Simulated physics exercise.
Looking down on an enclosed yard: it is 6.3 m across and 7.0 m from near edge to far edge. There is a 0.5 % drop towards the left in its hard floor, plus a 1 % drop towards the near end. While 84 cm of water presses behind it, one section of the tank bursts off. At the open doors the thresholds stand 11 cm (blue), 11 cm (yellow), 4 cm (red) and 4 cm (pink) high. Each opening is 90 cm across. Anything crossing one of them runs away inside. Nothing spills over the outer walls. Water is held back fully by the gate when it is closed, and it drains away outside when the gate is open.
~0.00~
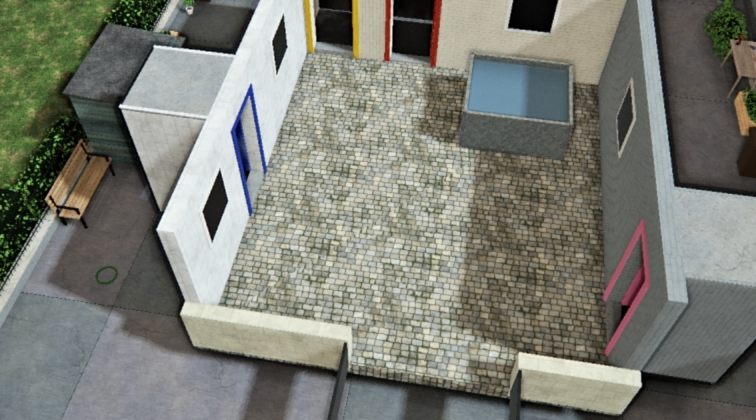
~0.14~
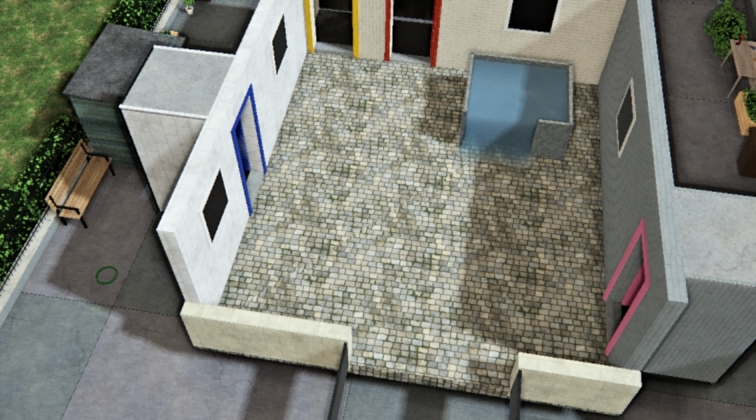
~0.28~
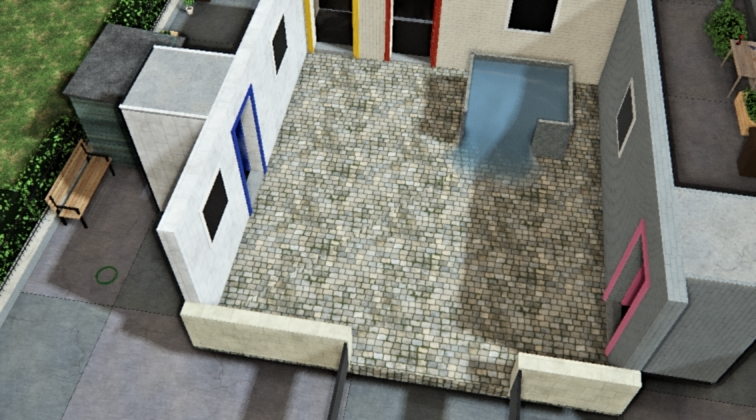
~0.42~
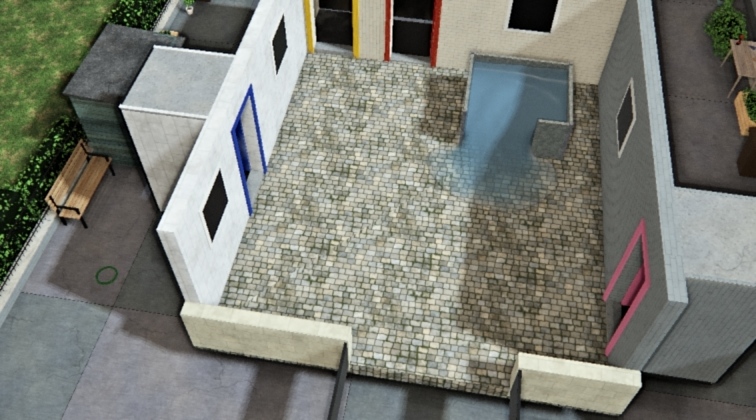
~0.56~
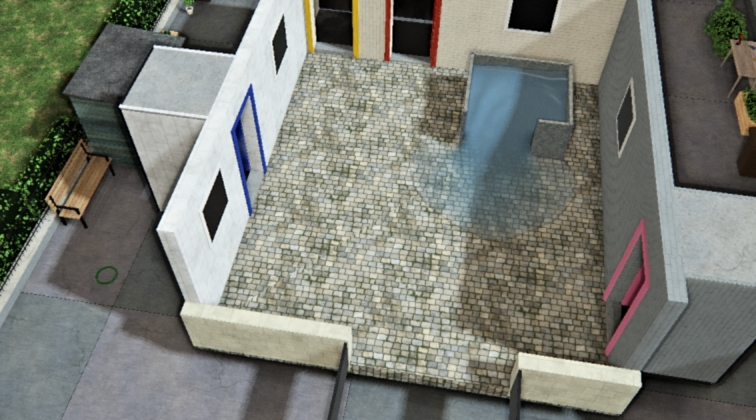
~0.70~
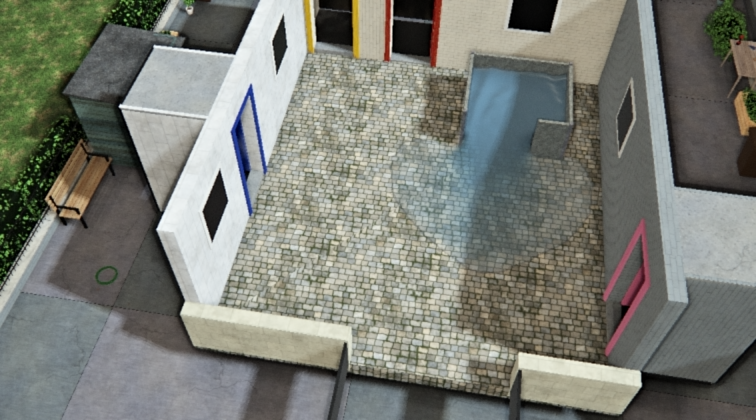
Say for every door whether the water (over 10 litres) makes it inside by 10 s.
In the end at the blue door the inflow will remain within the limit; at the yellow door the inflow will remain within the limit; at the red door the inflow will remain within the limit; at the pink door the inflow will break the limit.
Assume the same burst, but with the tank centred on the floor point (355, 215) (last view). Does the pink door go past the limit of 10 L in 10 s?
Then the pink door exceeds it.
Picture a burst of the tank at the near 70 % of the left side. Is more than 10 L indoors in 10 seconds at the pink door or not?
Then pink exceeds it.
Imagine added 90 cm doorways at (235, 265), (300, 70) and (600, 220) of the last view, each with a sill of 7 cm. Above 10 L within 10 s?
In turn: Beyond it, short of it, short of it.
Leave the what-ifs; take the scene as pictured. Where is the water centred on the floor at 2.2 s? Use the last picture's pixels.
Around (483, 201) in the last picture.
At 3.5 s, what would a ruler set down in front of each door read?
Centimetres: Blue 4 / yellow 0 / red 0 / pink 12.
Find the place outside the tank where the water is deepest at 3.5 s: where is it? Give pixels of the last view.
In the final picture, near (222, 329).
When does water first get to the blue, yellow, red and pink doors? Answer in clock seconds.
The flood reaches blue at 2.6 s, yellow at 9.0 s, red not in the 10 s, and pink at 1.4 s.
After 1.4 s water covers 45 % of the floor and is deepest (36 cm) near (477, 155); blue door not reached, yellow door not reached, red door not reached, pink door 4 cm at the sill, 0 L in.
After 2.2 s water covers 55 % of the floor and is deepest (38 cm) near (595, 387); blue door not reached, yellow door not reached, red door not reached, pink door 9 cm at the sill, 4 L in.
After 3.5 s water covers 60 % of the floor and is deepest (24 cm) near (222, 329); blue door 4 cm at the sill, 0 L in, yellow door not reached, red door not reached, pink door 12 cm at the sill, 32 L in.
After 6.0 s water covers 60 % of the floor and is deepest (12 cm) near (390, 335); blue door 6 cm at the sill, 0 L in, yellow door not reached, red door not reached, pink door 7 cm at the sill, 90 L in.
After 10.0 s water covers 75 % of the floor and is deepest (9 cm) near (211, 328); blue door 5 cm at the sill, 0 L in, yellow door 4 cm at the sill, 0 L in, red door not reached, pink door 4 cm at the sill, 103 L in.
